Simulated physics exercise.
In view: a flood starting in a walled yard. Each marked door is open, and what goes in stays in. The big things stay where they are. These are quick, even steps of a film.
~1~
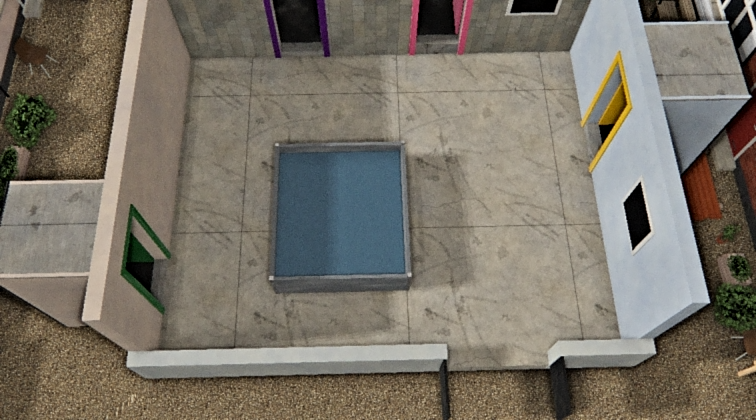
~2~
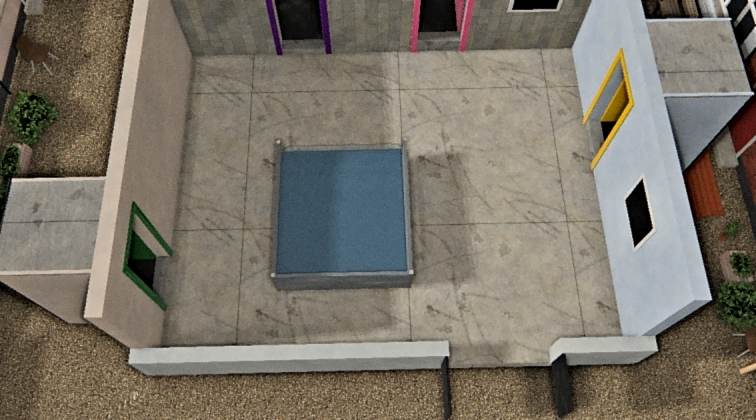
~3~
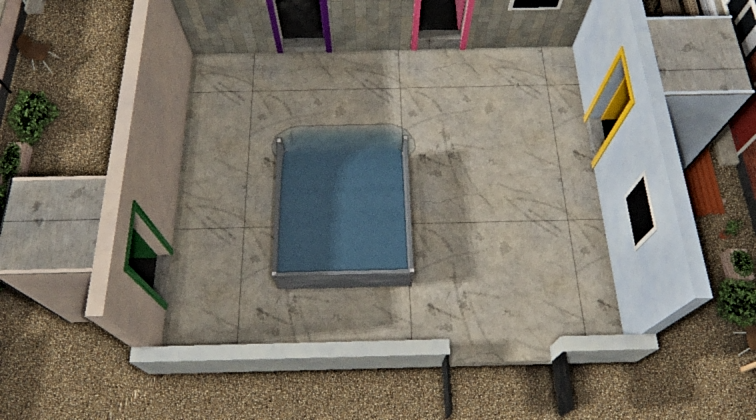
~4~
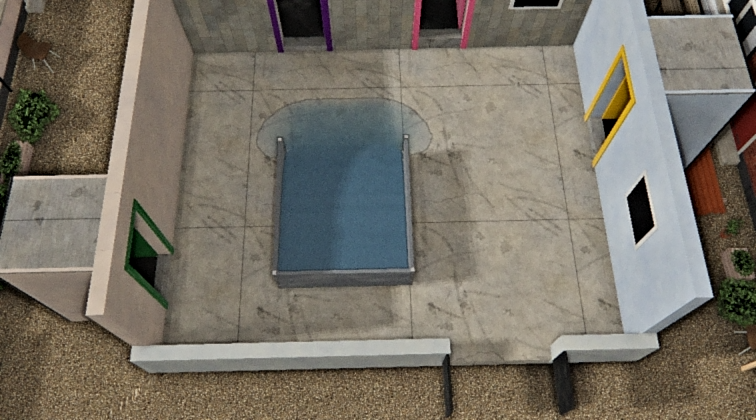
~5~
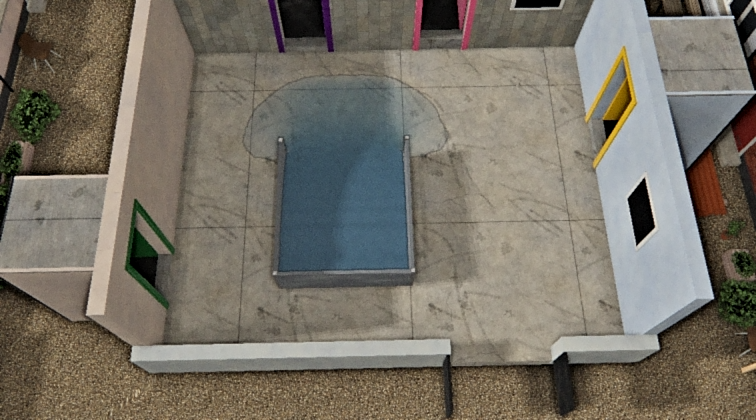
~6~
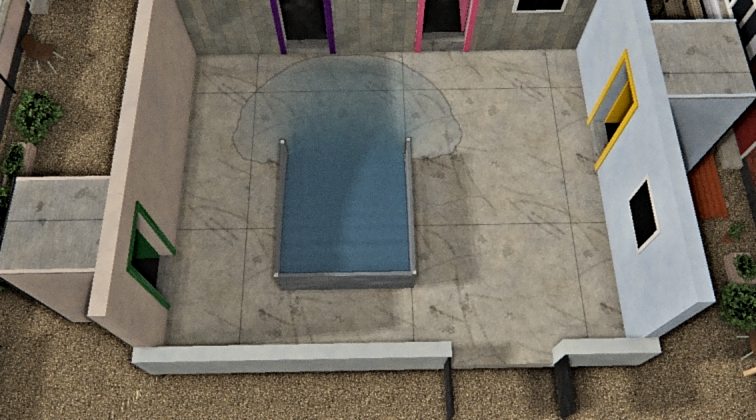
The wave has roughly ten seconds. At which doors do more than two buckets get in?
In the end: The pink door holds within the limit; the yellow door holds within the limit; the purple door floods; the green door floods.
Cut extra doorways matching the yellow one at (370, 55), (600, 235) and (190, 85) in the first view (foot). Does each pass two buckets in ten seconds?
In turn: Floods, takes less, lets more in.
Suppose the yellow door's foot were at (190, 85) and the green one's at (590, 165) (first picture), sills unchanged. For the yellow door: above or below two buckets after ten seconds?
Yellow goes over.
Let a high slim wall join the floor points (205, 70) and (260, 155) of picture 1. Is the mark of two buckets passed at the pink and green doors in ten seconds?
Pink door holds, green door holds.
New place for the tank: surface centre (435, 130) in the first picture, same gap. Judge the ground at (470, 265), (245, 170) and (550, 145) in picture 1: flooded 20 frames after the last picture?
In turn: Clear, awash, wet.
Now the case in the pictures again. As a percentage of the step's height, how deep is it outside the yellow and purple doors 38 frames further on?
About 60 and 80 per cent.
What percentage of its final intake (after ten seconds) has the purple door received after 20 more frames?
Close to 90 %.
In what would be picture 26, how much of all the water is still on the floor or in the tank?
I make it 92 per cent.
A moment on, water covers 25 % of the floor; the pink door wet at the sill, nothing in, the yellow door not reached, the purple door over two buckets in, the green door not reached.
Next, water covers 30 % of the floor; the pink door wet at the sill, nothing in, the yellow door not reached, the purple door far over two buckets in, the green door not reached.
Then, water covers 45 % of the floor; the pink door wet at the sill, nothing in, the yellow door wet at the sill, nothing in, the purple door far over two buckets in, the green door not reached.
Later, water covers 80 % of the floor; the pink door wet at the sill, nothing in, the yellow door wet at the sill, nothing in, the purple door far over two buckets in, the green door wet at the sill, nothing in.
In the end, water covers 100 % of the floor; the pink door wet at the sill, nothing in, the yellow door wet at the sill, nothing in, the purple door far over two buckets in, the green door over two buckets in.
